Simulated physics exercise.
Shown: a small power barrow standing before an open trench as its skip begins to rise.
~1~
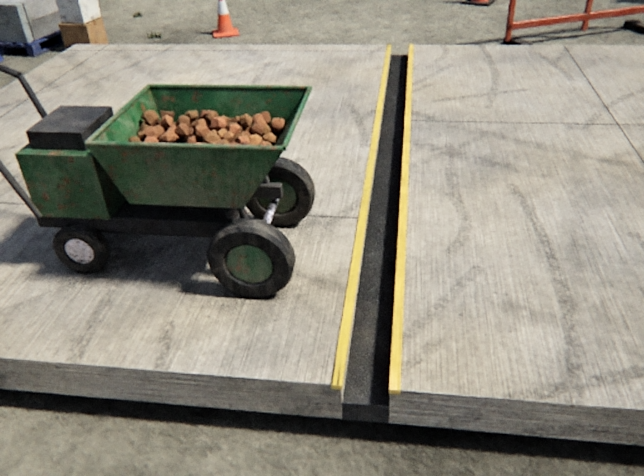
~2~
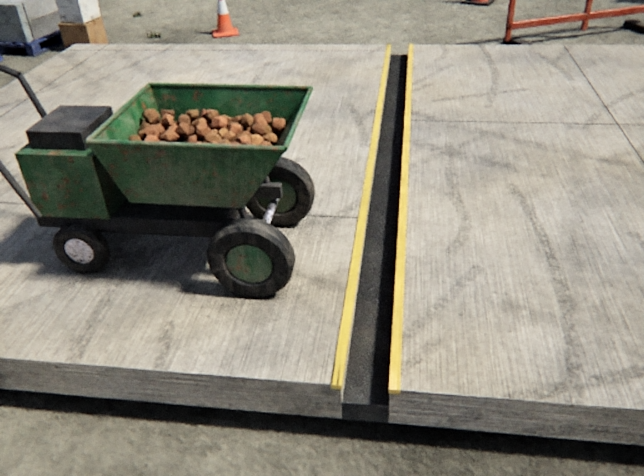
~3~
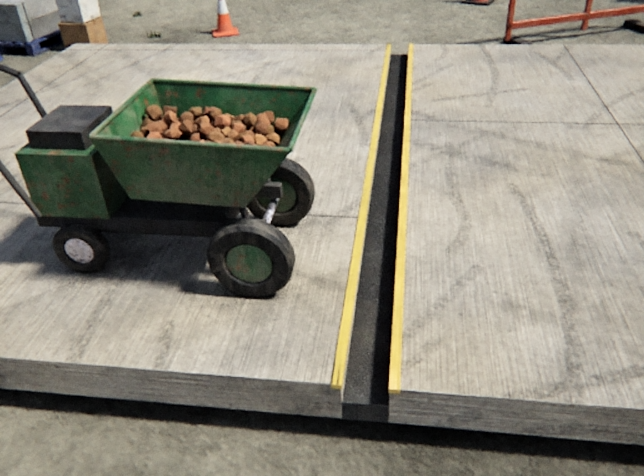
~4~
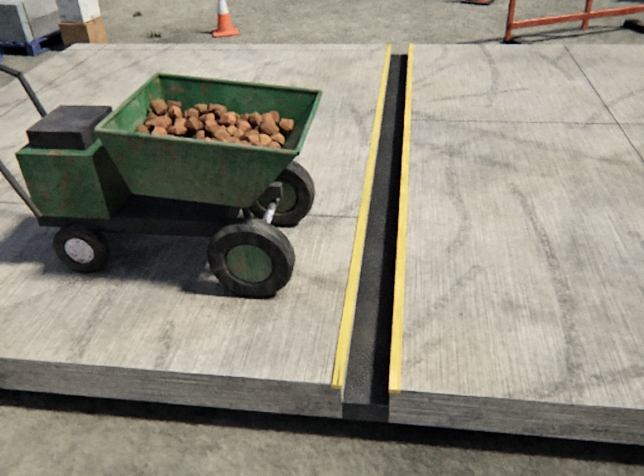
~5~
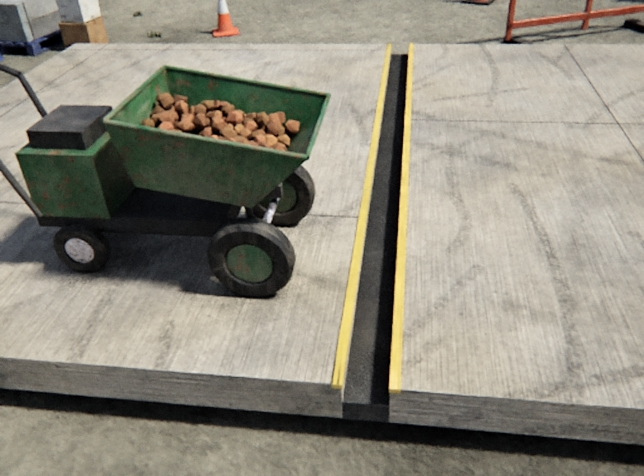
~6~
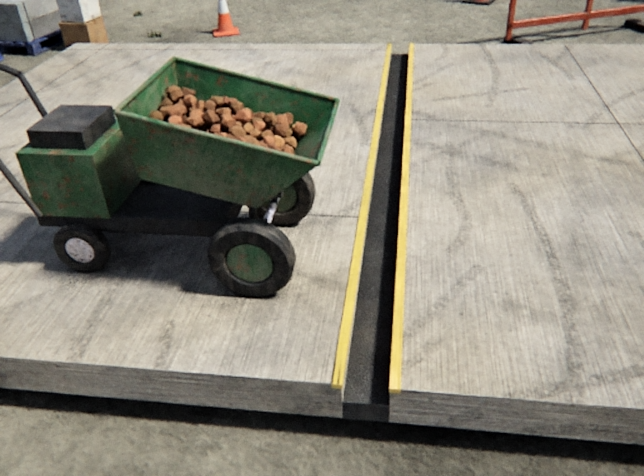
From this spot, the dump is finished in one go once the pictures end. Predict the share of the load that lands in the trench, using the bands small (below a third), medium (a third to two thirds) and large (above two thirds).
Small.
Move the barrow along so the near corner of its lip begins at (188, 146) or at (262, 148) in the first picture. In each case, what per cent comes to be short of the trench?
Roughly 40 per cent, then roughly 0 per cent.
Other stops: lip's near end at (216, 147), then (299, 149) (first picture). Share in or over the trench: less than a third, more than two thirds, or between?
First: In the middle band. Second: Under a third.
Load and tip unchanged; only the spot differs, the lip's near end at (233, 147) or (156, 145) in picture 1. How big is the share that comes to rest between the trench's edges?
50 %, then 30 %.
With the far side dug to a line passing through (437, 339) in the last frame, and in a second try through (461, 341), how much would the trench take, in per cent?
60 and 70 percent.
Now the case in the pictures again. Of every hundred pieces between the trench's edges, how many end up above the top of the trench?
The answer is close to 5 per cent.
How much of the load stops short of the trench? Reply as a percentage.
Share of load: Near 0 %.
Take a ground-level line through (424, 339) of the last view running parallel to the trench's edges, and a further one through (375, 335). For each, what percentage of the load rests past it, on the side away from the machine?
60 and 80 in a hundred.
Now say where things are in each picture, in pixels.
The first frame shows lip of the skip at (283, 149), level; top of the load at (192, 142), clay clods; first edge of the trench at (345, 333); far edge at (397, 337), the trench under half as wide as the skip, and about half as deep as wide.
The second frame shows lip of the skip at (285, 149), level; top of the load at (193, 141).
The third frame shows lip of the skip at (289, 151), tipped barely; top of the load at (192, 131).
The fourth frame shows lip of the skip at (297, 154), tipped a little; top of the load at (197, 128).
The fifth frame shows lip of the skip at (307, 158), tipped a little; top of the load at (190, 122).
The sixth frame shows lip of the skip at (318, 164), tipped a little; top of the load at (185, 125); first edge of the trench at (345, 333); far edge at (397, 336).
Soon after the last picture, skip tipped steeply; all in the skip.
A little later, skip tipped right over; most in the skip; a small part beyond it; a stray few falling.
Later still, skip tipped right over; about a quarter in the skip; a small part in or heaped over the trench; most beyond it.
By the end, skip tipped right over; a small part in the skip; a small part in or heaped over the trench; most beyond it.
